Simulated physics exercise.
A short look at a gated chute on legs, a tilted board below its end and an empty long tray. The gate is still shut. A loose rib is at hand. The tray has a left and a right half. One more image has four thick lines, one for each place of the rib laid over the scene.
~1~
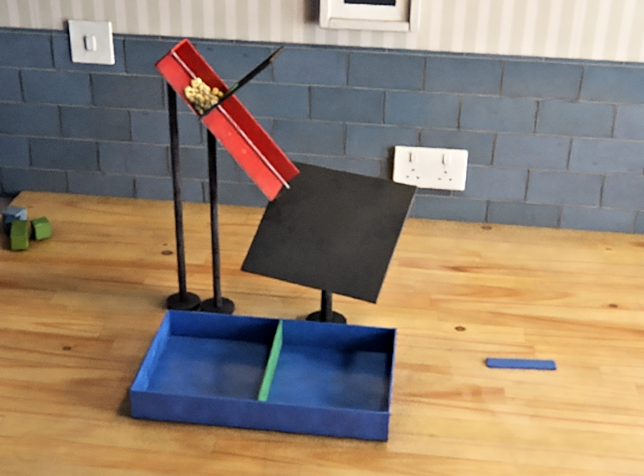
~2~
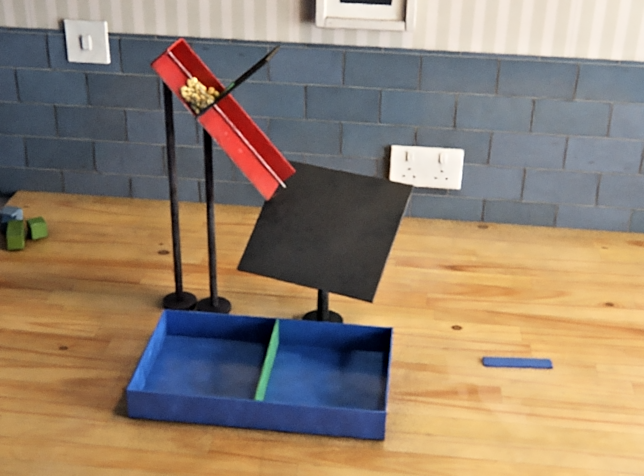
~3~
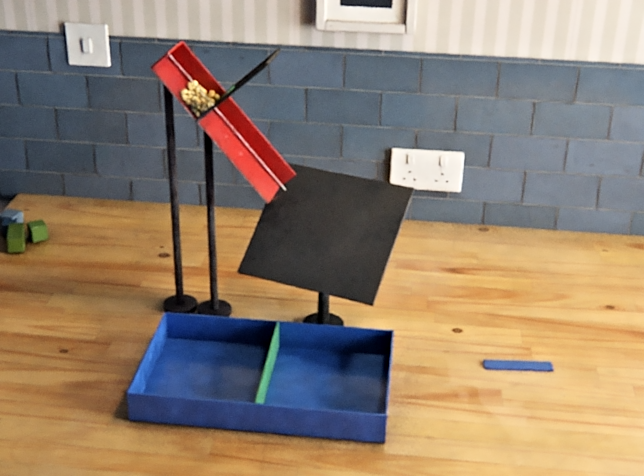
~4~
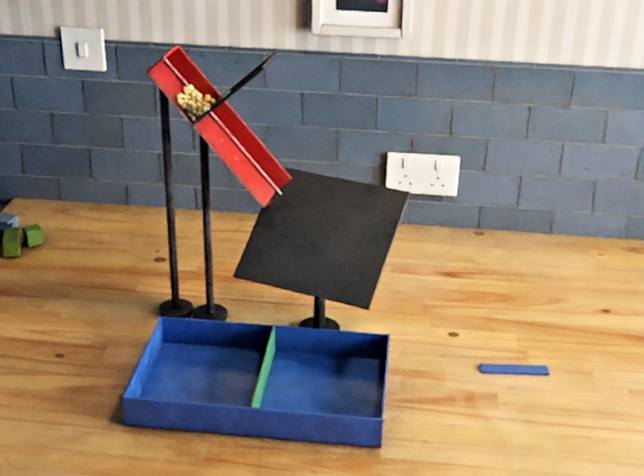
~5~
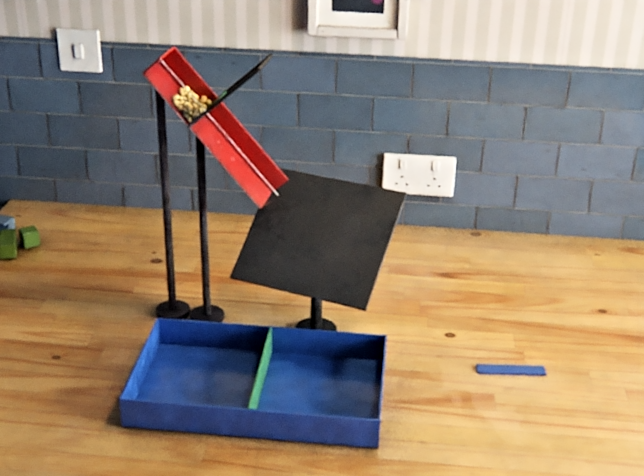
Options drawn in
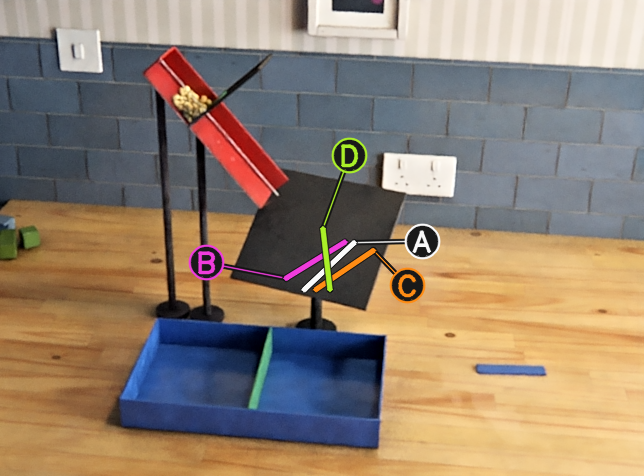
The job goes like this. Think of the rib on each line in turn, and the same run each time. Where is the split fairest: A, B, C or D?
A.
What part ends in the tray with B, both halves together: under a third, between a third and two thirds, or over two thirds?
Over two thirds.
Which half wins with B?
More lands on the left.
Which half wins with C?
The right half.
On the marked copy, line A from (354, 242) to (304, 289); line B from (345, 242) to (285, 278); line C from (373, 250) to (315, 289); line D from (322, 228) to (330, 289).
With A, of what is caught, close to a third in the left half, close to two thirds in the right.
With B, of what is caught, all but a few in the left half, a small share in the right.
With C, of what is caught, a small share in the left half, the bulk in the right.
With D, of what is caught, a small share in the left half, all but a few in the right.
